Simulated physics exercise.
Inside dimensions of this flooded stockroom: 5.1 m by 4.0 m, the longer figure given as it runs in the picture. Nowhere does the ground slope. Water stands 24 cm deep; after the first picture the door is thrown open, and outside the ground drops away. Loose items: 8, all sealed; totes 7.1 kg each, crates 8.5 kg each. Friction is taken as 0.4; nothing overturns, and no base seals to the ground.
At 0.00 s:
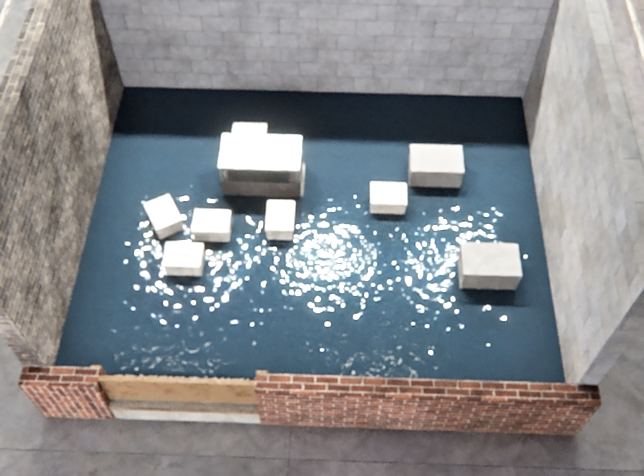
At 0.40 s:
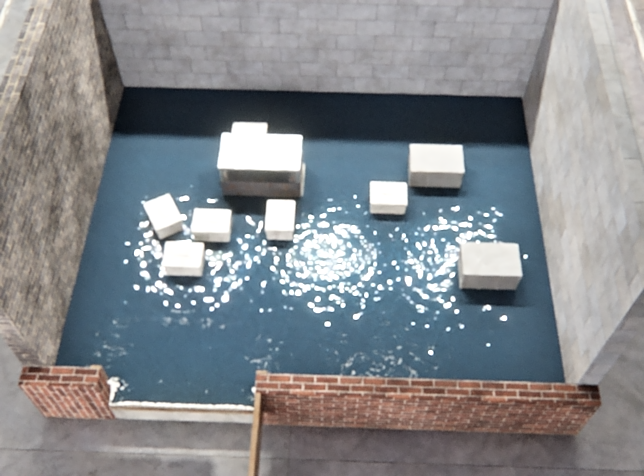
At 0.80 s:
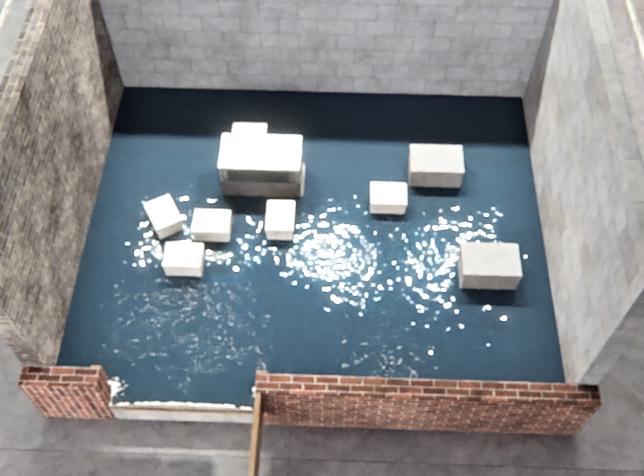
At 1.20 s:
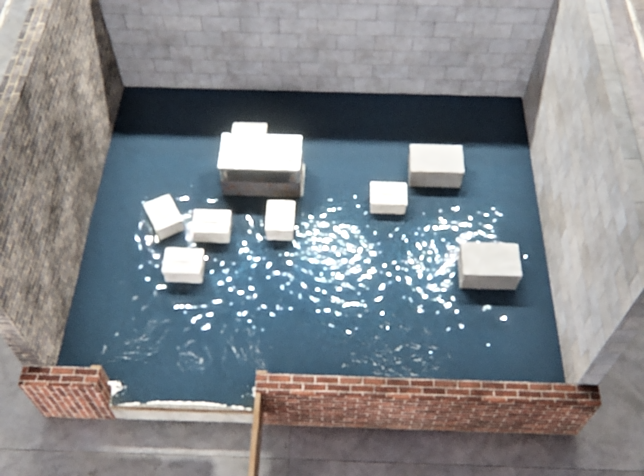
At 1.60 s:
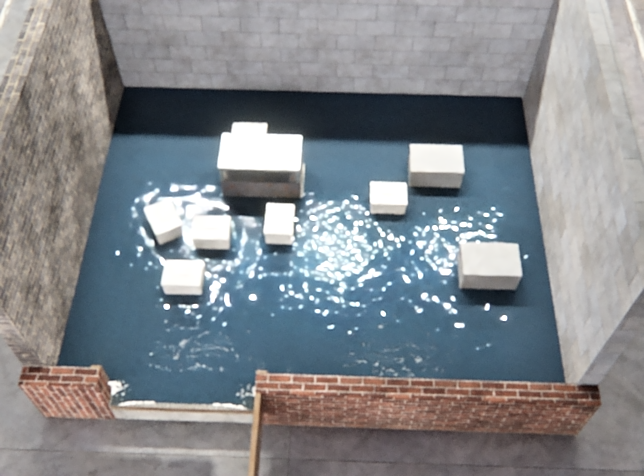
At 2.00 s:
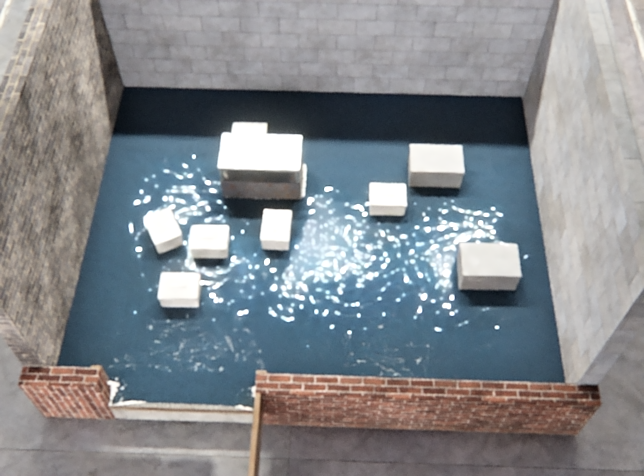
A brown door in the brick wall swings open, then some white boxes drift slightly forward.
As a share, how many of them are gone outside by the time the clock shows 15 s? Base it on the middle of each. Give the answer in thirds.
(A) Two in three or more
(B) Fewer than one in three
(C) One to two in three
(C) One to two in three.
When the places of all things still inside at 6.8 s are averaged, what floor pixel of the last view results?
(282, 274).
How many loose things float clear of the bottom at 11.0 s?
At that moment it comes to 4.
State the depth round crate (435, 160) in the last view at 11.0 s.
Around 15 centimetres.
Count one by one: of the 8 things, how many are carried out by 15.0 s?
The count is 5.
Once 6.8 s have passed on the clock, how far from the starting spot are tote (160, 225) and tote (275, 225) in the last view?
In order: 200 cm and 140 cm.
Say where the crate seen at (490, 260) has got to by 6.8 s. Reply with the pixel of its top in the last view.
Near (450, 285).
After 3.0 s 0 of 8 are out; 8 afloat.
After 6.8 s 2 of 8 are out; 6 afloat.
After 11.0 s 4 of 8 are out; 4 afloat.
After 15.0 s 5 of 8 are out; 3 afloat.
